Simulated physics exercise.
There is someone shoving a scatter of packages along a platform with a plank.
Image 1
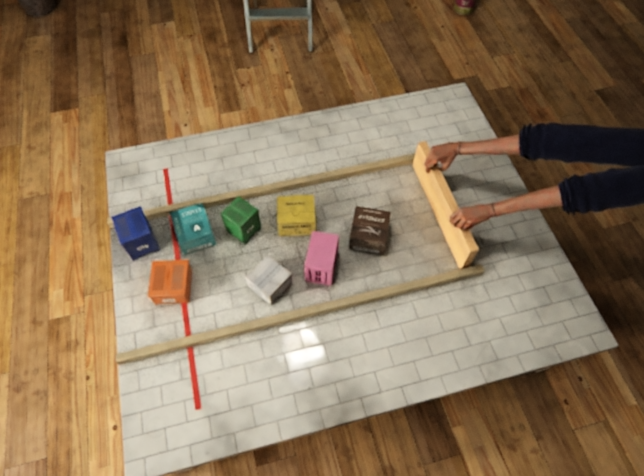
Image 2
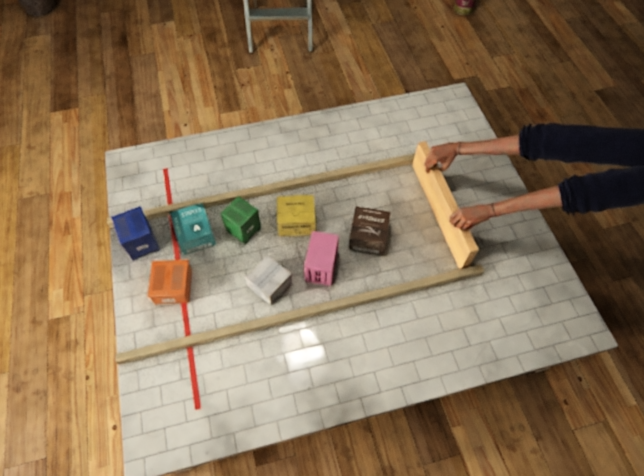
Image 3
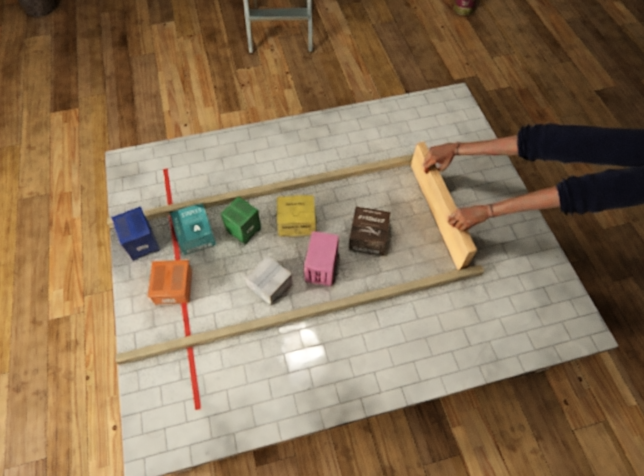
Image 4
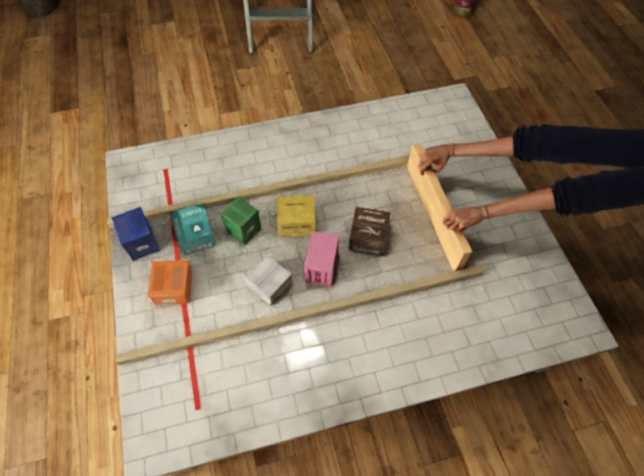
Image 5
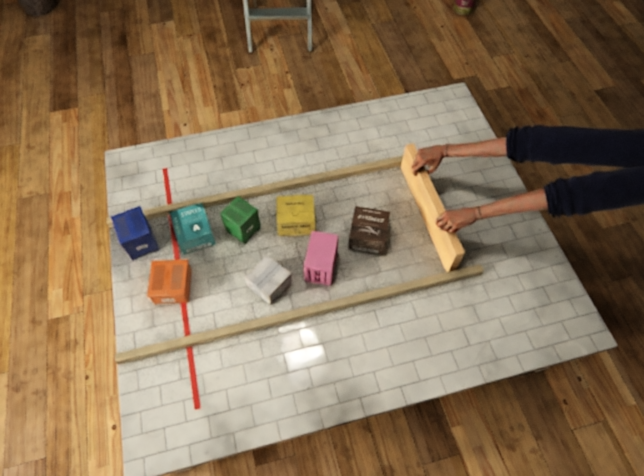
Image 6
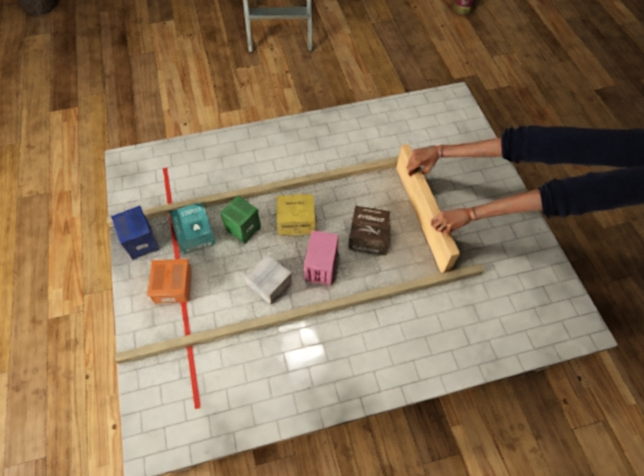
Two hands in dark sleeves grip a wooden plank at the right of a pale, brick-patterned platform on a wooden floor, seen from above. Between two wooden rails lie blue, orange and turquoise boxes near a red line at left, with green, yellow, white, pink and brown ones toward the right. The hands slide the plank slightly left, while the boxes and camera stay still.
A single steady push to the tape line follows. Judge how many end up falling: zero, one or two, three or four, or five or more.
My judgement: Three or four.
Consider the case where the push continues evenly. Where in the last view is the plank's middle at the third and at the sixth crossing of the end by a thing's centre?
The middle sits near (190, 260) at the first moment and near (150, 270) at the second.
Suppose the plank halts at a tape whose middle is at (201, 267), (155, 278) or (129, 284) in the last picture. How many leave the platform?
First 1, then 6, then 8.
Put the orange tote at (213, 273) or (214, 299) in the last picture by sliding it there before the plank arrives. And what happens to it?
First place: It stays up; second place: It goes off.
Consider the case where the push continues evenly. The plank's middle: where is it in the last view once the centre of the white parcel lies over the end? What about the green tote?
White parcel over the end: About (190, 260). Green tote over the end: About (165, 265).
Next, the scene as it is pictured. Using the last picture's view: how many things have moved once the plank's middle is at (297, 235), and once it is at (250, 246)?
First 5 and then 8.
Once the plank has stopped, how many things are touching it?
Well, it touches 2.
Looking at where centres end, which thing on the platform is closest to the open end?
The orange tote finishes nearest.
Early on, none off yet; blue tote at rest near (136, 233); orange tote at rest near (171, 282); turquoise box at rest near (193, 228).
A while later, none off yet; blue tote at rest near (136, 233); orange tote travelled a little near (153, 283); turquoise box travelled a little near (173, 229).
Finally, the number that fall off is three or four; lost, white parcel, turquoise box and blue tote.
